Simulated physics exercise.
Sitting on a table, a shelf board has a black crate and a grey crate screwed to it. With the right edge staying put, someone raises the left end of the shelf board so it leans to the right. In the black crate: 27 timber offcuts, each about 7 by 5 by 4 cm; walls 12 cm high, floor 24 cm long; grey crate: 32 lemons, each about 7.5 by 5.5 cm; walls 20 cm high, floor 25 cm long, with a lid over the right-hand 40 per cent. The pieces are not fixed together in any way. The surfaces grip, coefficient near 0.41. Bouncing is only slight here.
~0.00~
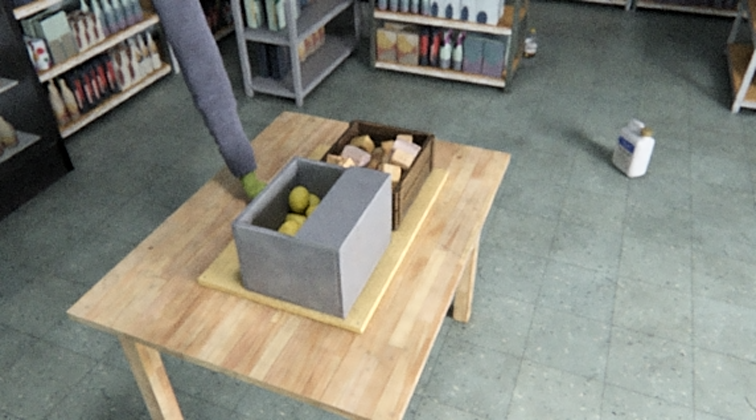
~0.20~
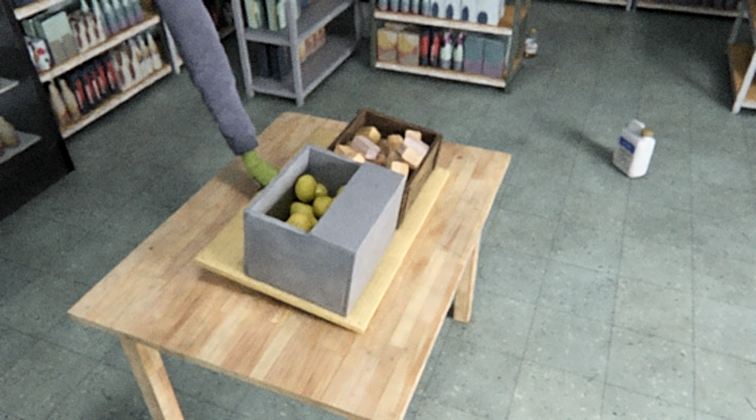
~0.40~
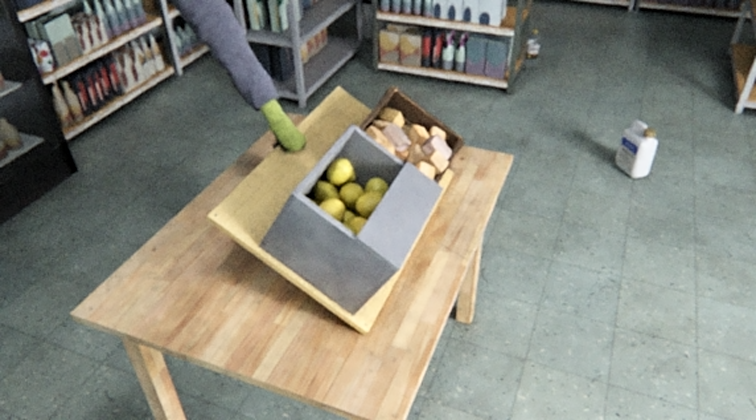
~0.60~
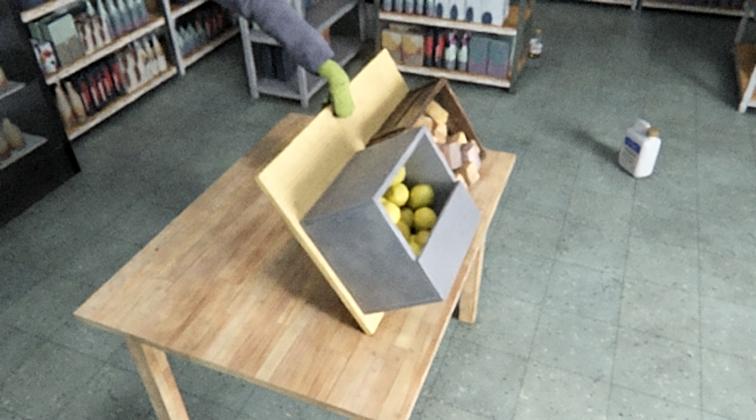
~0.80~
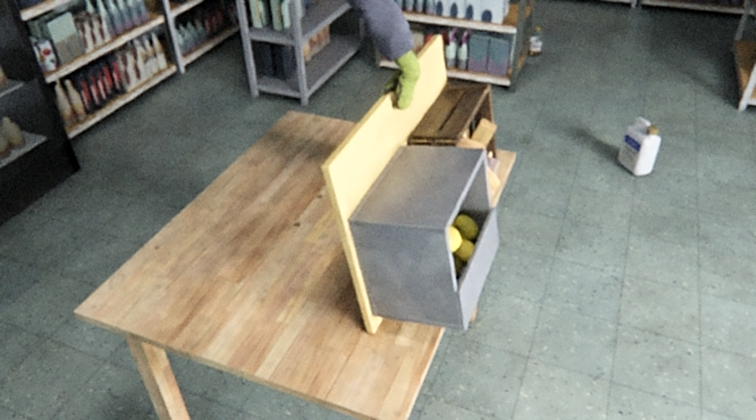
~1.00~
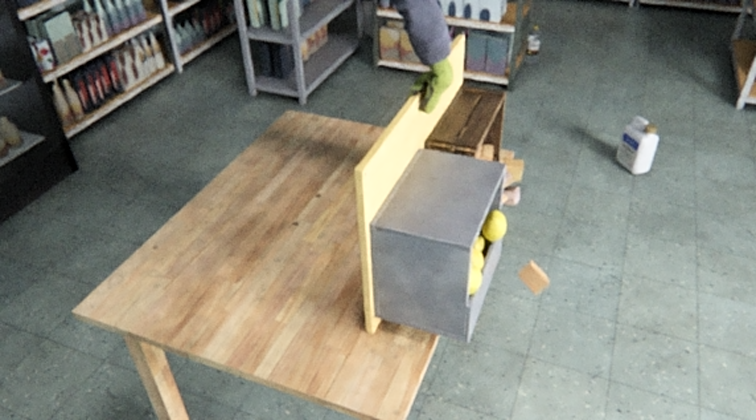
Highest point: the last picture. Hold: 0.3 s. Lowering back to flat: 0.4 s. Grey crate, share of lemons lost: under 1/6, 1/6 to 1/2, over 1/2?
I reckon it keeps more than five sixths of its pieces.
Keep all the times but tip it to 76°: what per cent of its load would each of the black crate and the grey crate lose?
Then the black crate sheds 20 %, while the grey crate sheds 0 %.
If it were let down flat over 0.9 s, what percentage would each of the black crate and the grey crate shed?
Black crate 40, grey crate 0 per cent.
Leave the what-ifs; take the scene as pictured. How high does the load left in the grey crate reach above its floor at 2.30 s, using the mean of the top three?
Around 20 centimetres high.
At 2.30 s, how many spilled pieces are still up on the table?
About 0.
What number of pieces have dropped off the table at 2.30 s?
I'd estimate some 12 by that time.
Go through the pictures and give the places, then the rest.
In the first frame (places track the rim corner closest to us here, unless another is named), grey crate (335, 249); black crate (by its farthest rim corner) (358, 121); tipped 0°; all still inside.
Grey crate (352, 251); black crate (366, 109); tipped 9°, in the second frame.
Grey crate (394, 266); tipped 31°, in the third frame.
Grey crate (439, 295); tipped 58°, in the fourth frame.
Grey crate (461, 324); tipped 80°; 1 out, the lowest offcut at (483, 178), in the fifth frame.
Grey crate (465, 336); tipped 89°; 5 out, the lowest offcut at (534, 278), in the sixth frame.
After 1.21 s, tilt 89°; the black crate is down by 8 of 27 and the grey crate is down by 1 of 32.
After 1.47 s, tilt 54°; the black crate is down by 11 of 27 and the grey crate is down by 1 of 32.
After 1.83 s, tilt 0°; the black crate is down by 11 of 27 and the grey crate is down by 1 of 32.
Final count (at 2.30 s), the black crate is down by 11 of 27 and the grey crate is down by 1 of 32. Asked share, 1 of 32, 3 per cent.
